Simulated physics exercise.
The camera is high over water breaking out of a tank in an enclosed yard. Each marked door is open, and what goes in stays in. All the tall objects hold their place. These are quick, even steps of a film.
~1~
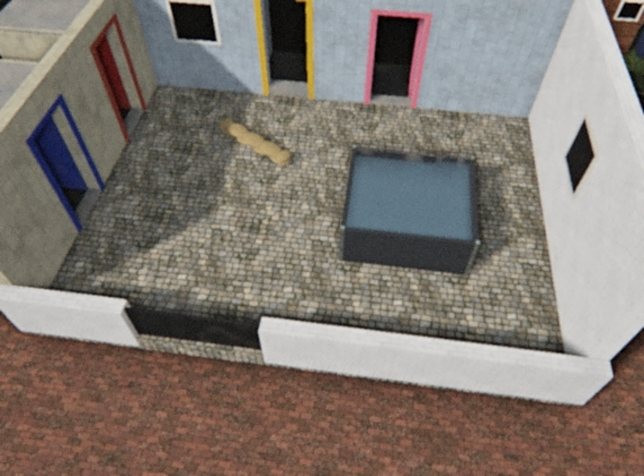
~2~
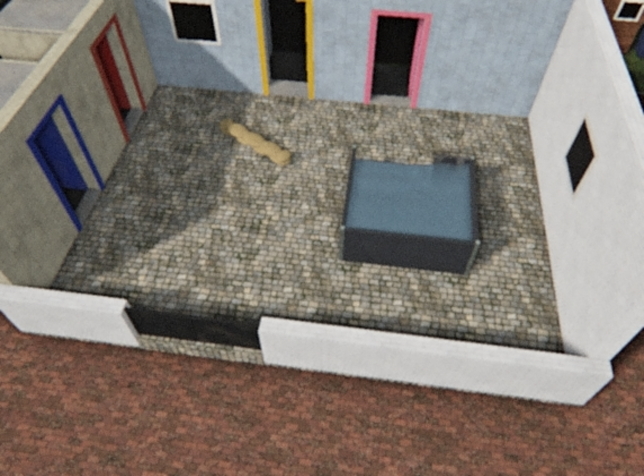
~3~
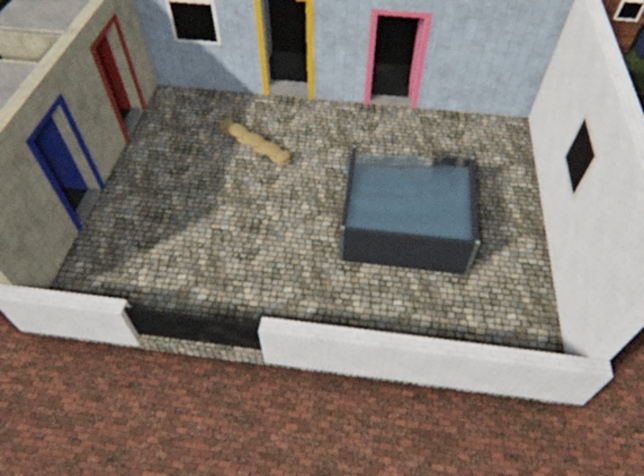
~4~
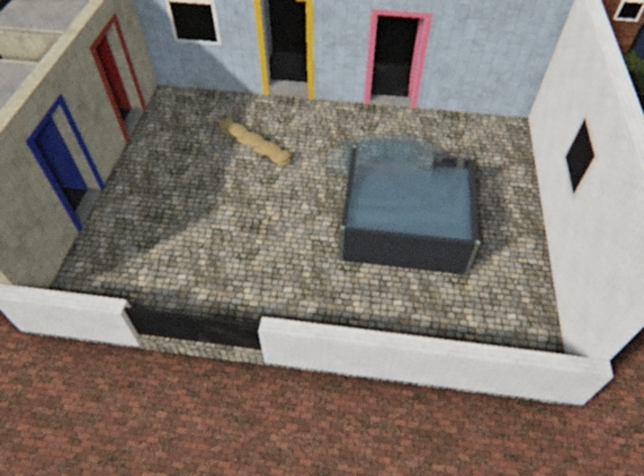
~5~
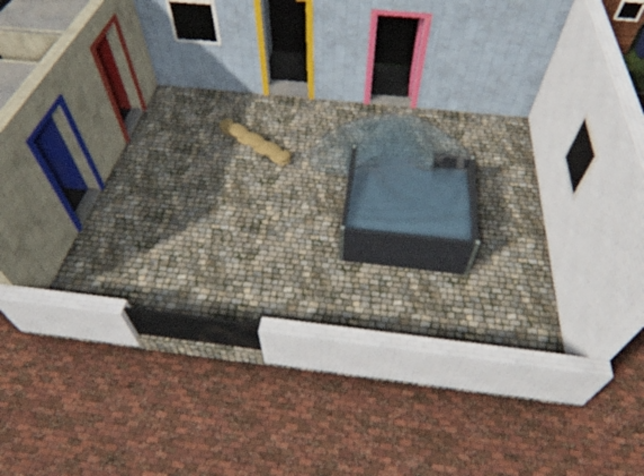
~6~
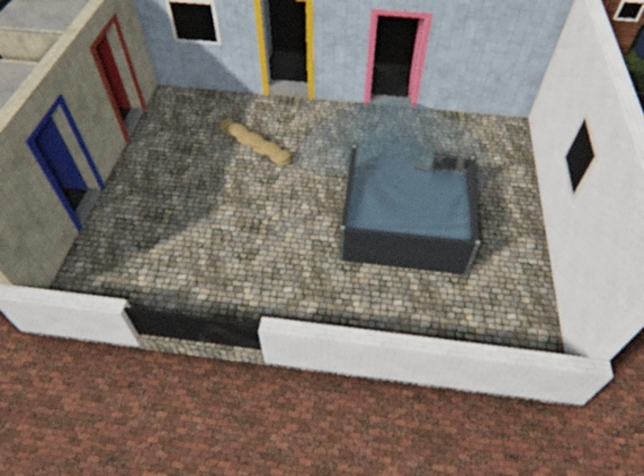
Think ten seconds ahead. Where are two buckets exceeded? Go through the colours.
The blue door stays under that; the pink door takes more than that; the red door takes more than that; the yellow door stays under that.
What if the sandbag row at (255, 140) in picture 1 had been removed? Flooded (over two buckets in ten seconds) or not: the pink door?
One by one: Pink is over.
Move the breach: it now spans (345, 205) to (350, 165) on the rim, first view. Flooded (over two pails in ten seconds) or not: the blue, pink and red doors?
My reading: Blue door is over; pink door is under; red door lets more in.
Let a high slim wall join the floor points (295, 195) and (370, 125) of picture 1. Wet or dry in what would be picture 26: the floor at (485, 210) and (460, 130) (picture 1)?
One after the other: Flooded, flooded.
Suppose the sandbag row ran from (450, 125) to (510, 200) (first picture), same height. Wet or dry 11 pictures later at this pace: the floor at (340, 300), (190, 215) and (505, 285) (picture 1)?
In that order: Dry, no water, not flooded.
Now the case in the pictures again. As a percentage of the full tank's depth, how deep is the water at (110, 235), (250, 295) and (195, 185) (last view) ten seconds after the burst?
In turn 4, 8 and 2 in a hundred.
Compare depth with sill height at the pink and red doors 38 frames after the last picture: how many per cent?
In turn 160 and 120 per cent.
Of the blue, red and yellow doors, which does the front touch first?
It is the door marked yellow.
A moment on, water covers 20 % of the floor; the blue door not reached, the pink door far over two buckets in, the red door not reached, the yellow door wet at the sill, nothing in.
Next, water covers 25 % of the floor; the blue door not reached, the pink door far over two buckets in, the red door not reached, the yellow door wet at the sill, nothing in.
Then, water covers 40 % of the floor; the blue door not reached, the pink door far over two buckets in, the red door under two buckets in, the yellow door wet at the sill, nothing in.
Later, water covers 65 % of the floor; the blue door wet at the sill, nothing in, the pink door far over two buckets in, the red door over two buckets in, the yellow door wet at the sill, nothing in.
In the end, water covers 90 % of the floor; the blue door wet at the sill, nothing in, the pink door far over two buckets in, the red door over two buckets in, the yellow door wet at the sill, nothing in.
